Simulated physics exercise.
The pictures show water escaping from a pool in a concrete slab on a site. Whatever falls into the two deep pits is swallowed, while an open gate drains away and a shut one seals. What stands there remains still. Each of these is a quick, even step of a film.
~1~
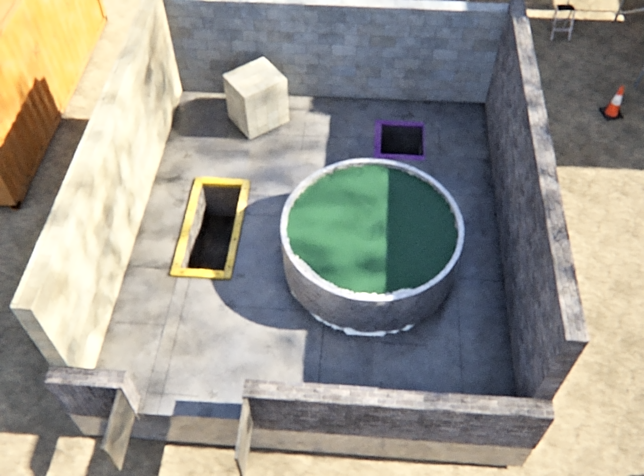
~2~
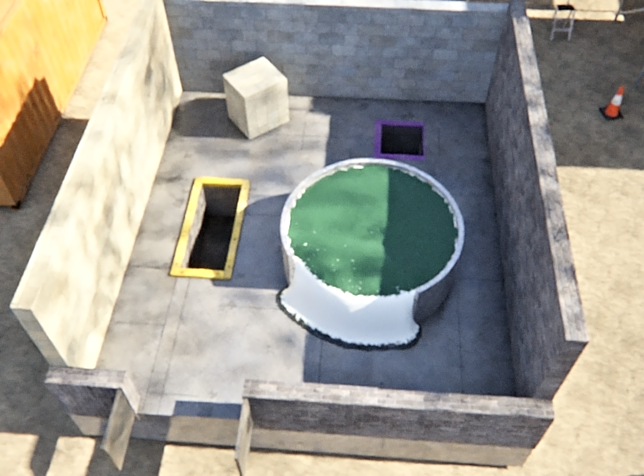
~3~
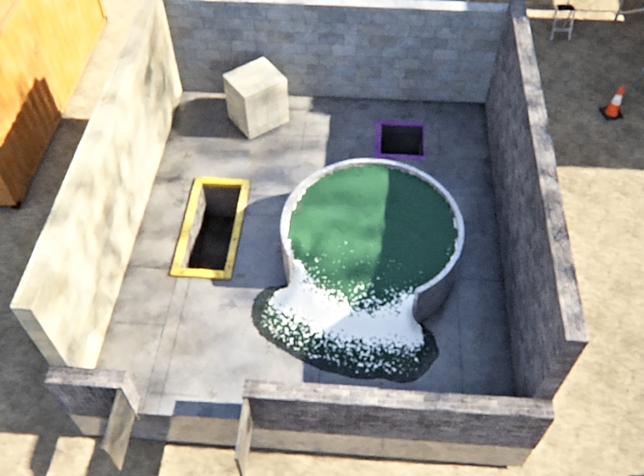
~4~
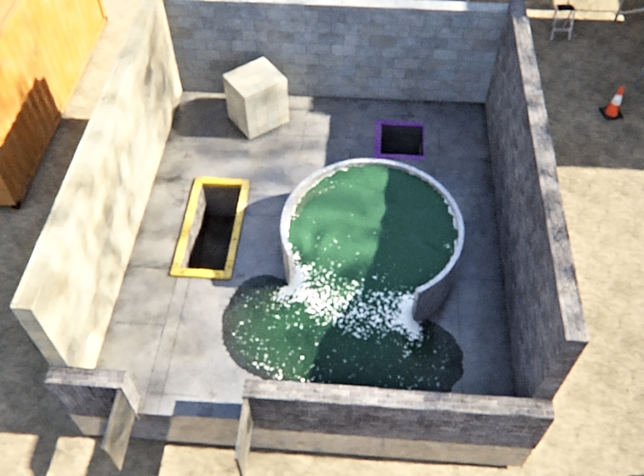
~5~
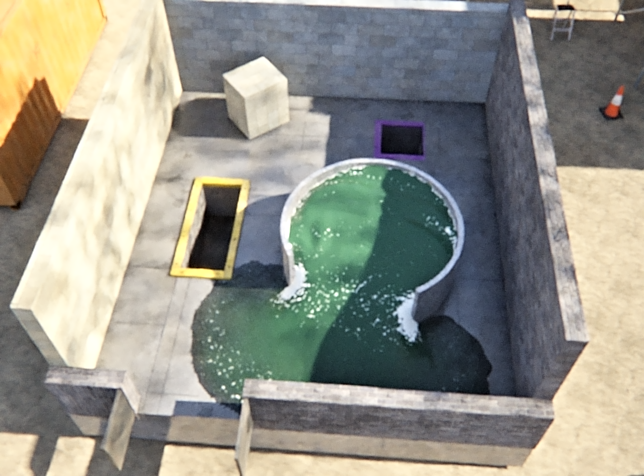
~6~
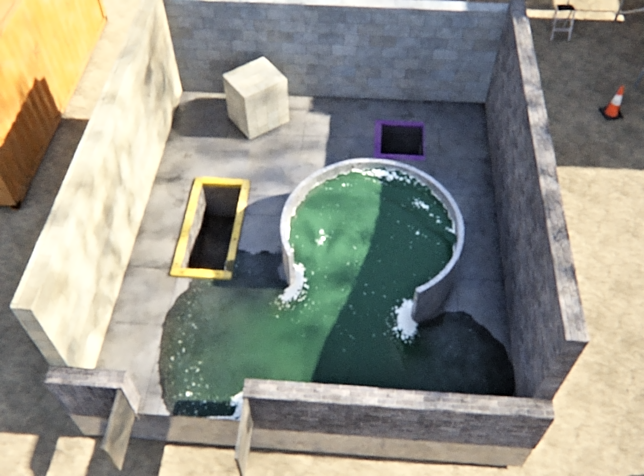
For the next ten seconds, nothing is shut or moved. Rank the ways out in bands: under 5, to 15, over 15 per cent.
Outcome: Gate: Upwards of fifteen per cent. Purple pit: A twentieth to fifteen per cent. Yellow pit: A twentieth to fifteen per cent.
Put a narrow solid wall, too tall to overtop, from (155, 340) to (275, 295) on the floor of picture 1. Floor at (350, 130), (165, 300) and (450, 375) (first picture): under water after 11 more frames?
Going one after another, I'd say kept clear of the flood, then kept clear of the flood, then reached by the flood.
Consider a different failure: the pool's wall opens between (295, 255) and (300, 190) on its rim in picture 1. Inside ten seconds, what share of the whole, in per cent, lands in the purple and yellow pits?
In percent: Purple 0, yellow 60.
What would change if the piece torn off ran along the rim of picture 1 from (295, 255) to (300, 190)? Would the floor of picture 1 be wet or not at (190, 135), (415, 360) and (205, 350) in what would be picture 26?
In that order: Flooded, clear, flooded.
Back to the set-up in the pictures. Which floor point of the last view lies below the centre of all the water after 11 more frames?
It is near (337, 318).
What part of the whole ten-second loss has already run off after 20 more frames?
Log: Around 35 %, estimated.
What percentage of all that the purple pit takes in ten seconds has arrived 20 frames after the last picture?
My guess is about 5 %.
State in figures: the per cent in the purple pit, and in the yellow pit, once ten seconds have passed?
Approximate shares: 8 per cent and 10 per cent.
A moment on, water covers 30 % of the floor; the gate 3 %, the purple pit 0 %, the yellow pit 0 %.
Next, water covers 35 % of the floor; the gate 8 %, the purple pit 0 %, the yellow pit 0 %.
Then, water covers 65 % of the floor; the gate 12 %, the purple pit 0 %, the yellow pit 1 %.
Later, water covers 85 % of the floor; the gate 19 %, the purple pit 3 %, the yellow pit 5 %.
In the end, water covers 95 % of the floor; the gate 24 %, the purple pit 7 %, the yellow pit 10 %.
